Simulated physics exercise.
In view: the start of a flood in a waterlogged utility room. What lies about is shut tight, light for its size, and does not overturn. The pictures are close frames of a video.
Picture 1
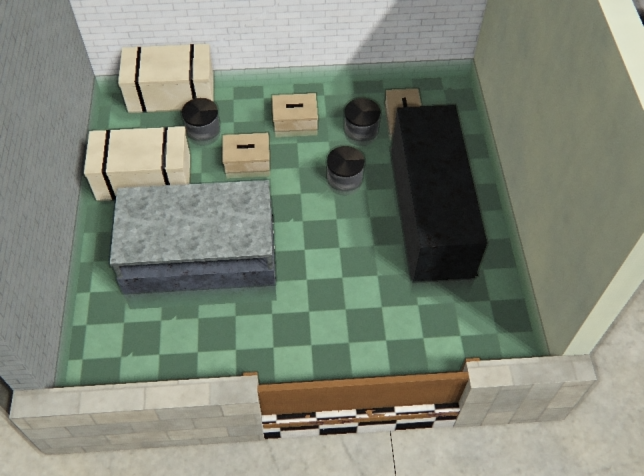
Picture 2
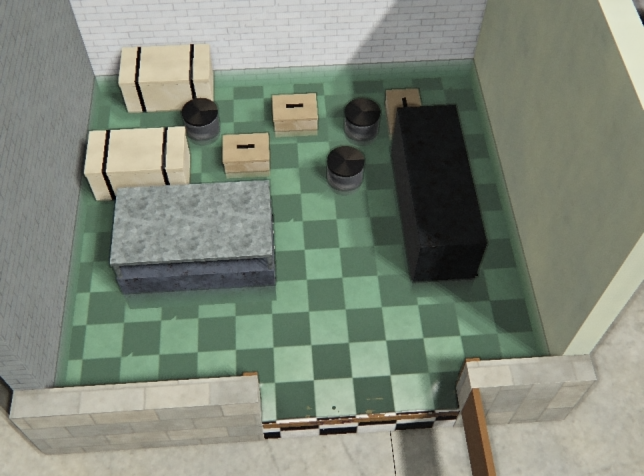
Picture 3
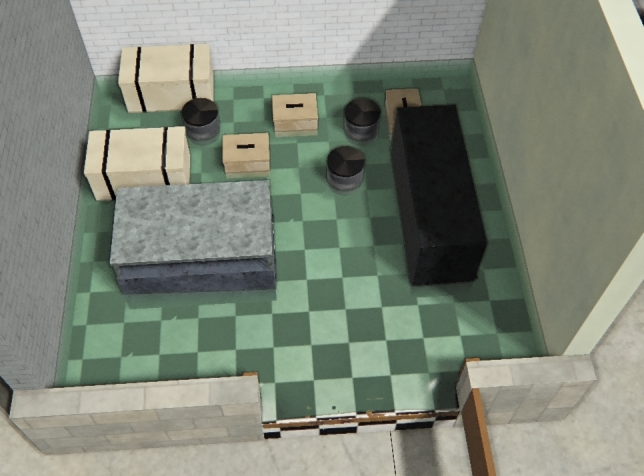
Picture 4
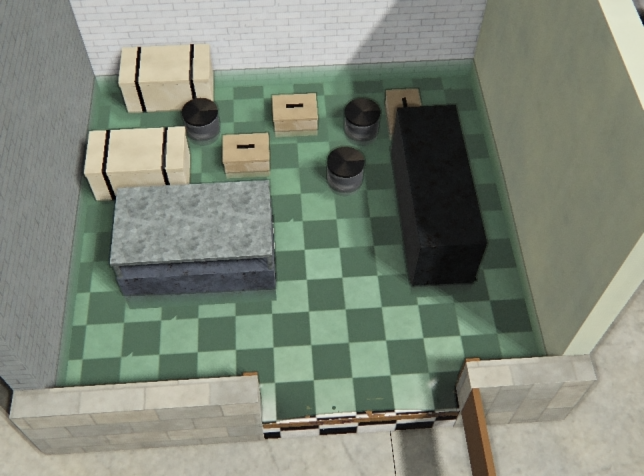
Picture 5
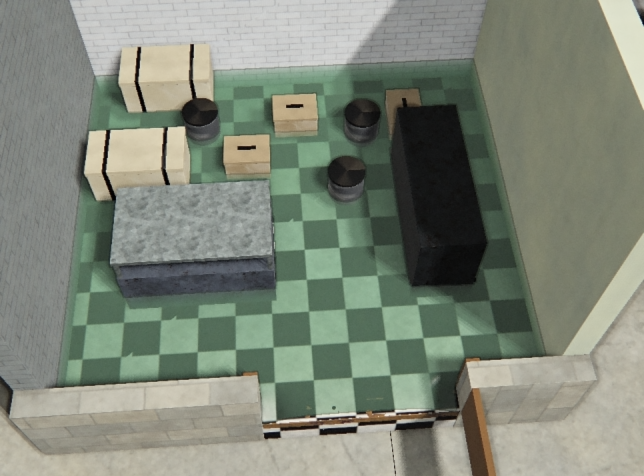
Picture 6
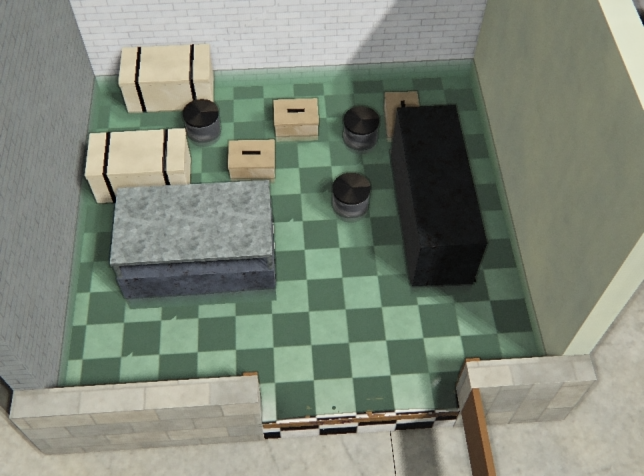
In a green-tiled utility room, a brown door panel opens, then two dark pails drift slightly.
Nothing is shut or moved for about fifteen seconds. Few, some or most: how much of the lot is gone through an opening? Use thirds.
It is from one to two thirds.
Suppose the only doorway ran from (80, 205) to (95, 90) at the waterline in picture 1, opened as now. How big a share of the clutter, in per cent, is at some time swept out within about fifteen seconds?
About 100 per cent.
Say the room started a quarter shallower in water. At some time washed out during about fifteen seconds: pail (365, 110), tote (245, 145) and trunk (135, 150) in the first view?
One after the other: Yes, out, kept in.
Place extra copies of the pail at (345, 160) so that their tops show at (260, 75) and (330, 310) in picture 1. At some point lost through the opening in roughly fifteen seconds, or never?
One after the other: Left behind, washed out.
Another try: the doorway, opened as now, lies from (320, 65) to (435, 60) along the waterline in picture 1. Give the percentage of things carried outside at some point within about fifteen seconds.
Near 90 in a hundred.
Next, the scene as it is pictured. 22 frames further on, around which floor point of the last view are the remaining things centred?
Roughly at (252, 173).
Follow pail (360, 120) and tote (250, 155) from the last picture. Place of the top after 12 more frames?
Near (400, 322) and (366, 400).
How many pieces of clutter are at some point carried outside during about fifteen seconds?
It comes to 4.
A moment on, 0 of 8 are out; 8 afloat.
Next, 1 of 8 are out; 7 afloat.
Later, 4 of 8 are out; 4 afloat.
In the end, 4 of 8 are out; 3 afloat.
